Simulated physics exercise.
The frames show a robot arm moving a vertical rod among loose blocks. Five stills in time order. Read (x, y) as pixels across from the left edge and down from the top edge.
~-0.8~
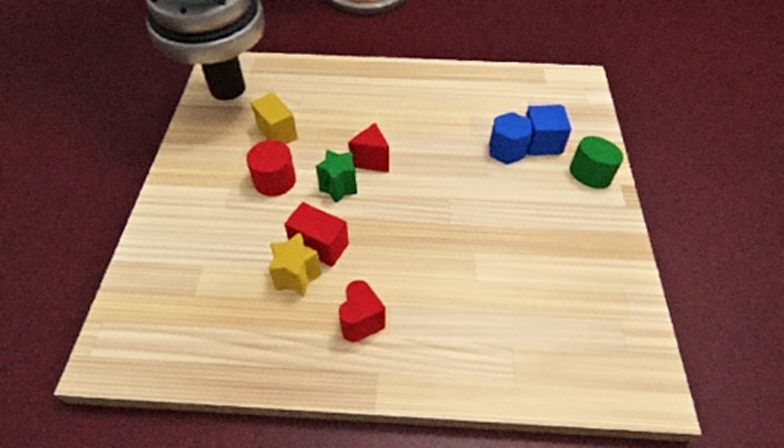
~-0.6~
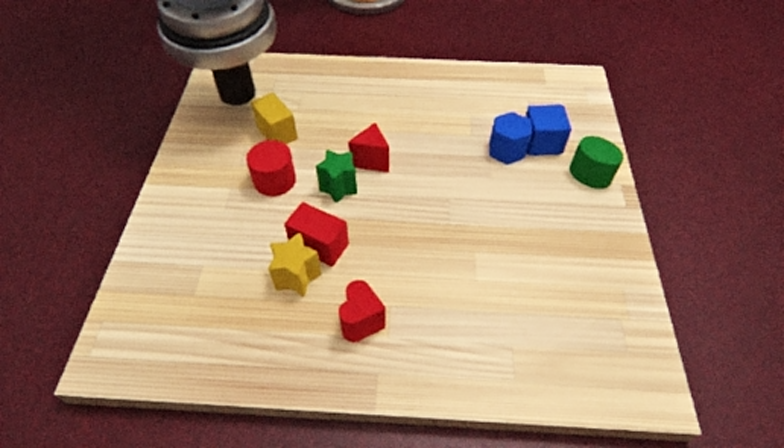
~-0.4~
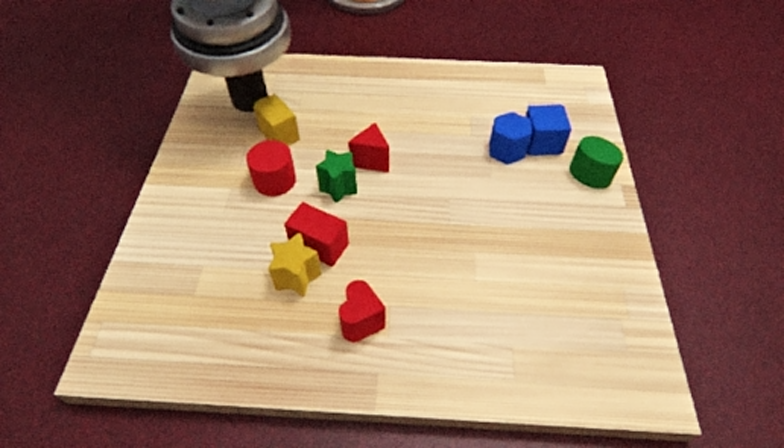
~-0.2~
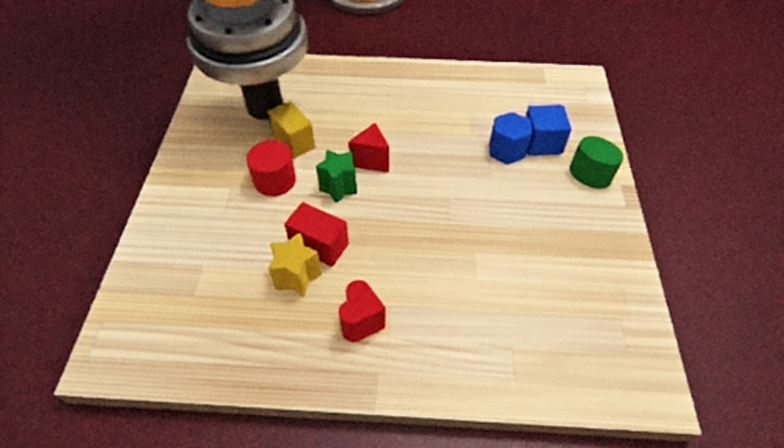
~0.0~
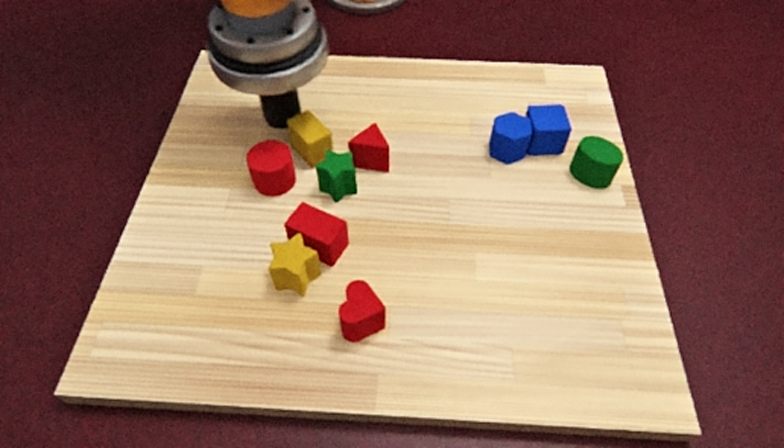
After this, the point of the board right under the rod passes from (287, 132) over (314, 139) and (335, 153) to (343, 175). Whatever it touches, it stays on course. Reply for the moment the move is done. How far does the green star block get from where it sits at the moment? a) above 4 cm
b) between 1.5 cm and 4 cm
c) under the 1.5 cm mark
The answer is a.
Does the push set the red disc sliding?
Final answer: No.
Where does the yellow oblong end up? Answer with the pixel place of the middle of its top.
The centre of its top face lies at (366, 177).
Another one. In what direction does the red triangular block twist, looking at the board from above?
It twists against the clock when seen from above.
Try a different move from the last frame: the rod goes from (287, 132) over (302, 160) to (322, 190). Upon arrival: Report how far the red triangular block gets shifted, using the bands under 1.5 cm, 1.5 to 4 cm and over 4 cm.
Result: 1.5-4 cm.
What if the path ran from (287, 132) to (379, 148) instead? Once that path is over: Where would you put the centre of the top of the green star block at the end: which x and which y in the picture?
Its top centre lands on (342, 179).
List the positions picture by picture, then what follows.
In the first picture, lower end of the rod at (228, 89), tops of blocks, red disc at (269, 155), yellow oblong at (272, 107), green star block at (336, 162), red triangular block at (371, 136).
In the second picture, rod at (238, 94), blocks as before.
In the third picture, rod at (251, 100), yellow oblong at (274, 108).
In the fourth picture, rod at (266, 107), yellow oblong at (290, 116).
In the fifth picture, rod at (283, 116), red disc at (269, 155), yellow oblong at (308, 126), green star block at (336, 162), red triangular block at (371, 136).
The first path, step by step. One third of the way, rod at (312, 124); yellow oblong at (334, 138), turned 20° clockwise; green star block at (341, 169).
Two thirds of the way, rod at (334, 139); yellow oblong at (353, 158), turned 35° clockwise; green star block at (354, 190); red triangular block at (380, 139), turned 45° anticlockwise.
At the end, rod at (341, 159); red disc not moved; yellow oblong at (366, 177), turned 15° clockwise; green star block at (366, 214), turned 30° clockwise; red triangular block at (381, 140), turned 55° anticlockwise.
